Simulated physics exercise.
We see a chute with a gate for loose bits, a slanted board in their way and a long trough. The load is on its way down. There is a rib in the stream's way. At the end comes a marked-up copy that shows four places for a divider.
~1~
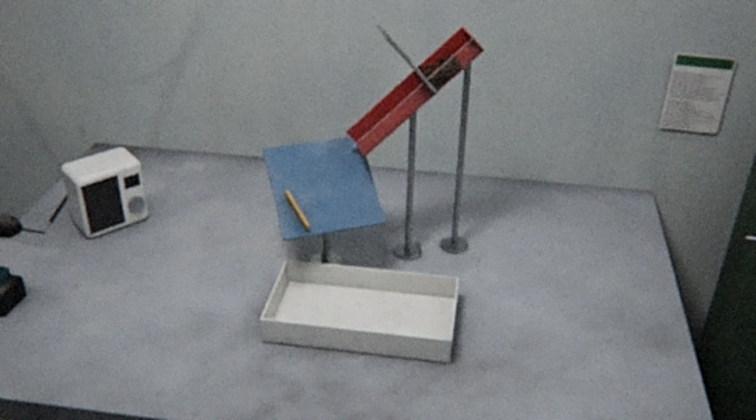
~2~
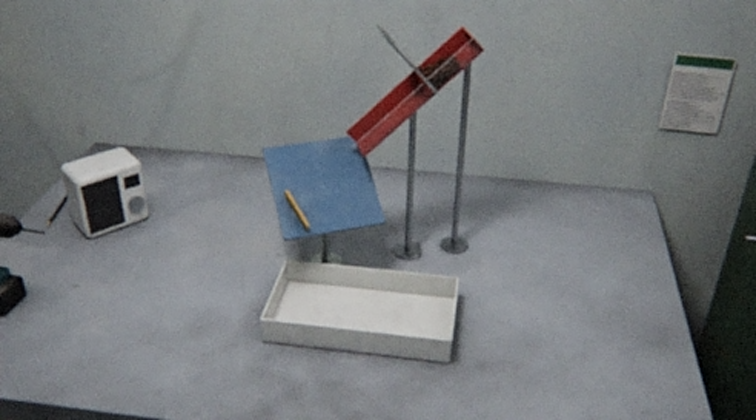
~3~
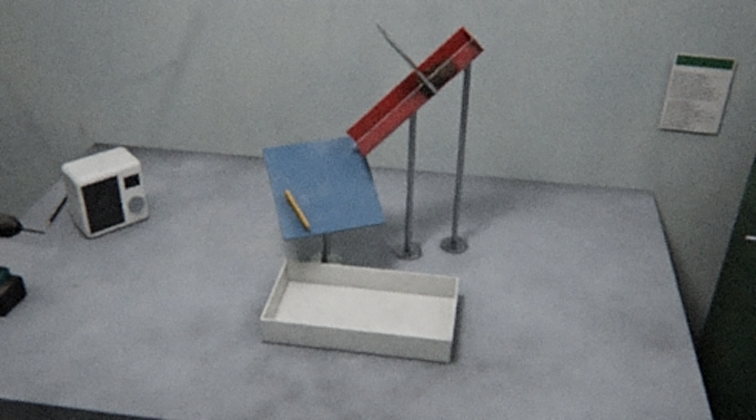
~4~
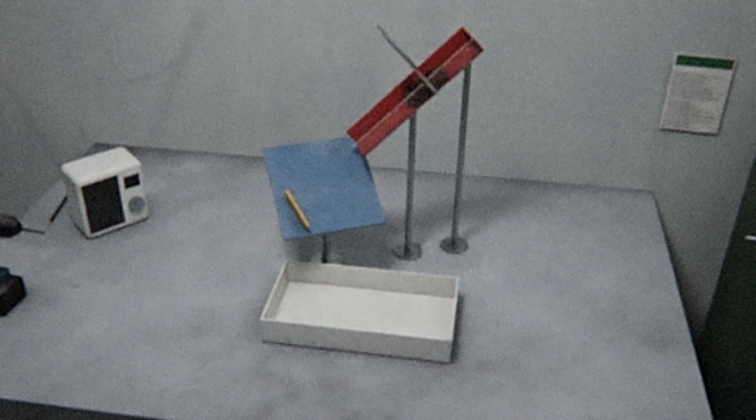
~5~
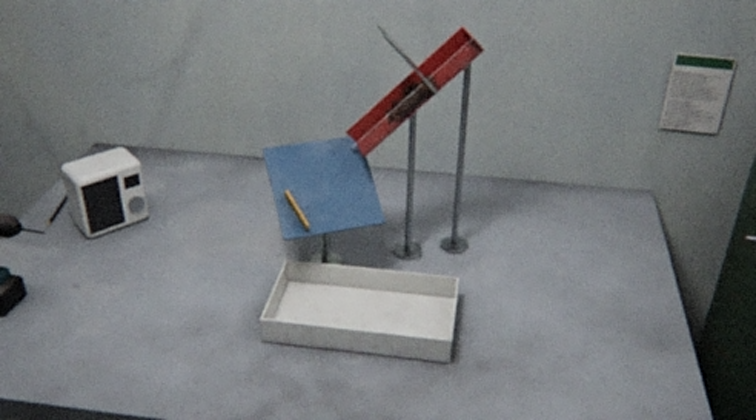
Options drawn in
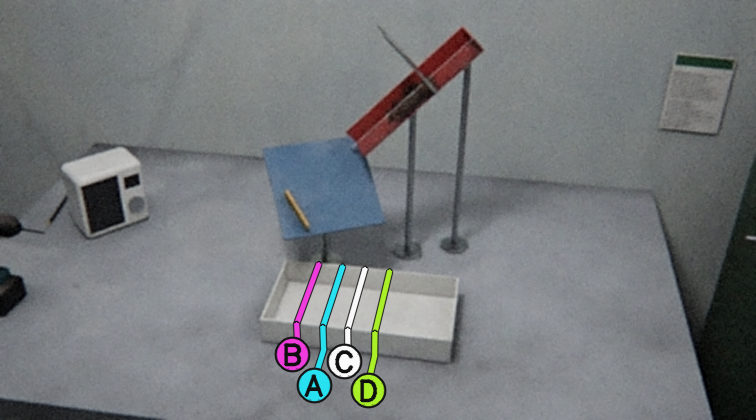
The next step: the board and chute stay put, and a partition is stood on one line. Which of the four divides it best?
A is best.
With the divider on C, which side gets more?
The left side.
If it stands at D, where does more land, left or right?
More lands on the left.
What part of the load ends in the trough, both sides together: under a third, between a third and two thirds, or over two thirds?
About that: Over two thirds.
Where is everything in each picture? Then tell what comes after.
The first picture shows load behind the gate near (437, 72), allspice berries; lip of the chute near (360, 150), sloping fairly steeply.
The second picture shows middle of the board near (324, 185), tilted fairly steeply; middle of its low edge near (336, 231); of its high edge near (312, 142).
The third picture shows front corners of the trough near (261, 319) and (451, 340), empty; front of the load near (419, 85).
The fourth picture shows middle of the load near (424, 88); its front near (406, 98), close to a quarter of the way to the lip; rib from (286, 190) to (309, 226).
The fifth picture shows middle of the load near (413, 99); its front near (390, 121), close to half of the way to the lip.
On the marked copy, line A crosses the front rim at (323, 326); line B crosses the front rim at (296, 323); line C crosses the front rim at (347, 329); line D crosses the front rim at (375, 332).
Choosing A, of what is caught, close to two thirds on the left of the divider, close to a third on the right.
Choosing B, of what is caught, only a few on the left of the divider, all but a few on the right.
Choosing C, of what is caught, all but a few on the left of the divider, only a few on the right.
Choosing D, of what is caught, the whole lot on the left of the divider, none at all on the right.
